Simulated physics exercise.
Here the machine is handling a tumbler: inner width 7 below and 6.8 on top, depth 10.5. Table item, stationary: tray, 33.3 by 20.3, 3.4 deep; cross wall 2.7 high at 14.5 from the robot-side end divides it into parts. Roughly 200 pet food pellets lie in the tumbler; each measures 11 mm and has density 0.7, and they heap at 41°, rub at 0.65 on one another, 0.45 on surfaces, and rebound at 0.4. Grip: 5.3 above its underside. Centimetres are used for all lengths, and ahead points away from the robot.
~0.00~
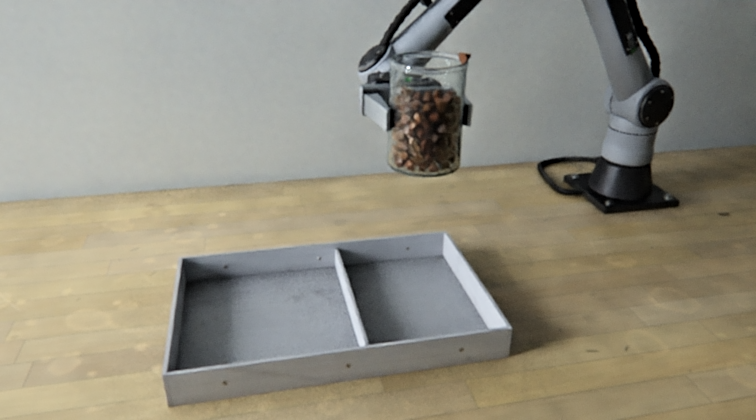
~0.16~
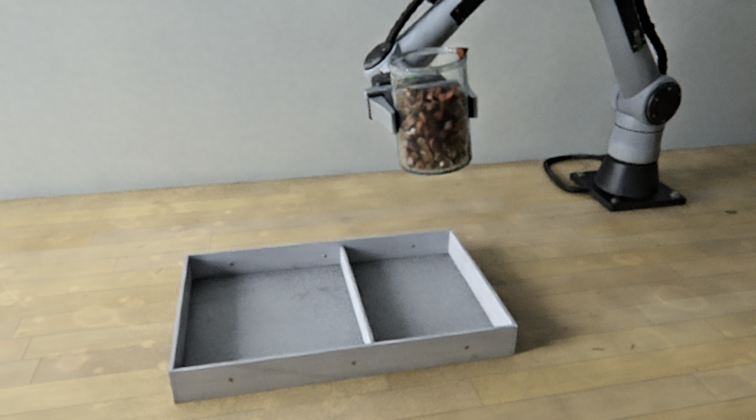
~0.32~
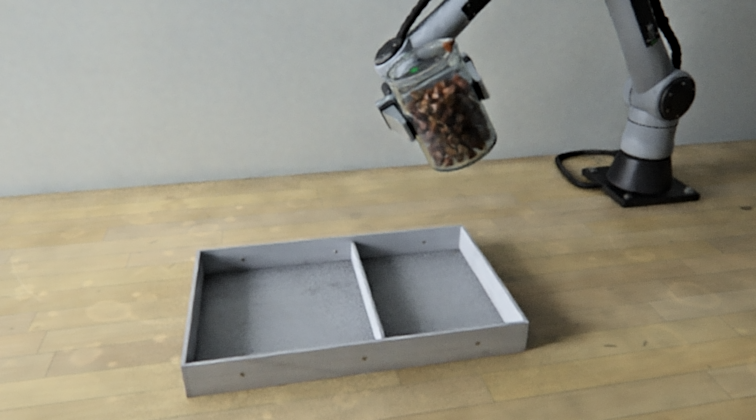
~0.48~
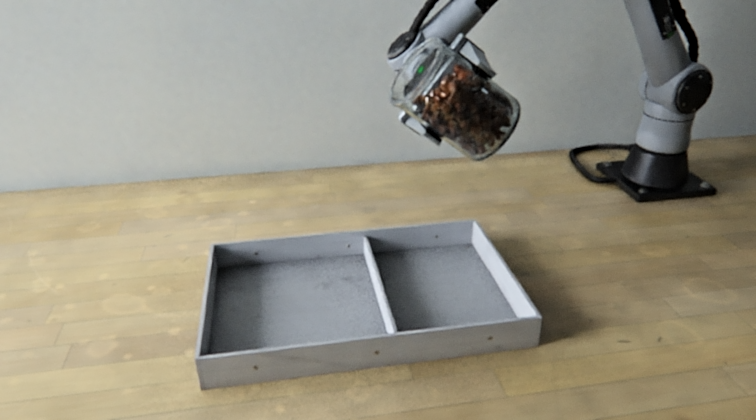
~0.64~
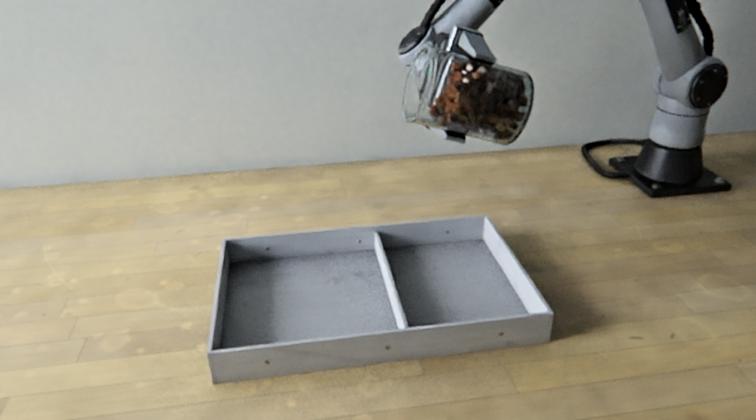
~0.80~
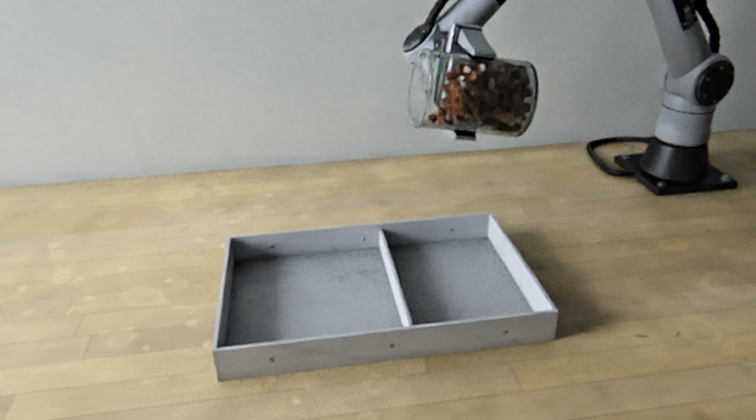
A grey robot arm with black joints, mounted at the back right of a light wooden table against a pale wall, holds a clear tumbler of brown pellets, seen from slightly above. A grey tray split by a cross wall sits below. The arm tilts the tumbler steadily leftward until it lies nearly sideways, pellets still inside, while the view drifts slightly, shifting the tray rightward.
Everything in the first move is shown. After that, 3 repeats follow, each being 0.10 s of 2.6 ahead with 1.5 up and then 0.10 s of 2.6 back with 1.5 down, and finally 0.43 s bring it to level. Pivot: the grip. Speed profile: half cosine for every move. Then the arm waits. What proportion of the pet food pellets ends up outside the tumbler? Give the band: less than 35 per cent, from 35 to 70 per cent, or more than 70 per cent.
The band is from 35 to 70 per cent.
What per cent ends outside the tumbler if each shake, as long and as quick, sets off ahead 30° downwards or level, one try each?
It comes to around 15 per cent on the first try and around 30 per cent on the second.
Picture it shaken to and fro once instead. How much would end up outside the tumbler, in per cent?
20 per cent.
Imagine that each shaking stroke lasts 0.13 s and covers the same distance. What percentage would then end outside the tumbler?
Then about 25 per cent.
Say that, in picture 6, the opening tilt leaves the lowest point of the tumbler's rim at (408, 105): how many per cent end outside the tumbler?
I'd put it at roughly 20 %.
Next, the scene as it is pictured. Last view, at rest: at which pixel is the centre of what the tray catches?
Roughly at pixel (337, 296).
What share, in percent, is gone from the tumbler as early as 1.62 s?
50 %.
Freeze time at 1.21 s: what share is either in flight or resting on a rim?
It amounts to roughly 18 in a hundred.
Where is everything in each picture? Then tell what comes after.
In the first picture, the tumbler middle at (426, 115), level; upper third of the load around (428, 106), from x 395 to 465, top at y 60; 198 in the tumbler.
In the second picture, the tumbler middle at (432, 112), tilted 8° forward; upper third of the load around (433, 103), from x 400 to 465, top at y 50.
In the third picture, the tumbler middle at (443, 108), tilted 28° forward; upper third of the load around (448, 98), from x 410 to 485, top at y 45.
In the fourth picture, the tumbler middle at (456, 102), tilted 52° forward; upper third of the load around (463, 91), from x 420 to 505, top at y 70.
In the fifth picture, the tumbler middle at (467, 97), tilted 72° forward; upper third of the load around (478, 82), from x 430 to 520, top at y 65.
In the sixth picture, the tumbler middle at (472, 94), tilted 80° forward; upper third of the load around (483, 79), from x 430 to 525, top at y 65; 198 in the tumbler.
After 1.21 s, tilted 80° forward, highest piece 25 above the table; 135 in the tumbler, 26 in the far-side part, 1 in the robot-side part, 36 in flight or on a rim.
After 1.62 s, tilted 37° forward, highest piece 26 above the table; 100 in the tumbler, 90 in the far-side part, 7 in the robot-side part, 1 in flight or on a rim.
After 2.03 s, level, highest piece 23 above the table; 100 in the tumbler, 91 in the far-side part, 7 in the robot-side part.
After 3.08 s, level, highest piece 23 above the table; 100 in the tumbler, 91 in the far-side part, 7 in the robot-side part.
In the end, 100 in the tumbler, 91 in the far-side part, 7 in the robot-side part. That is 49 % outside the tumbler.
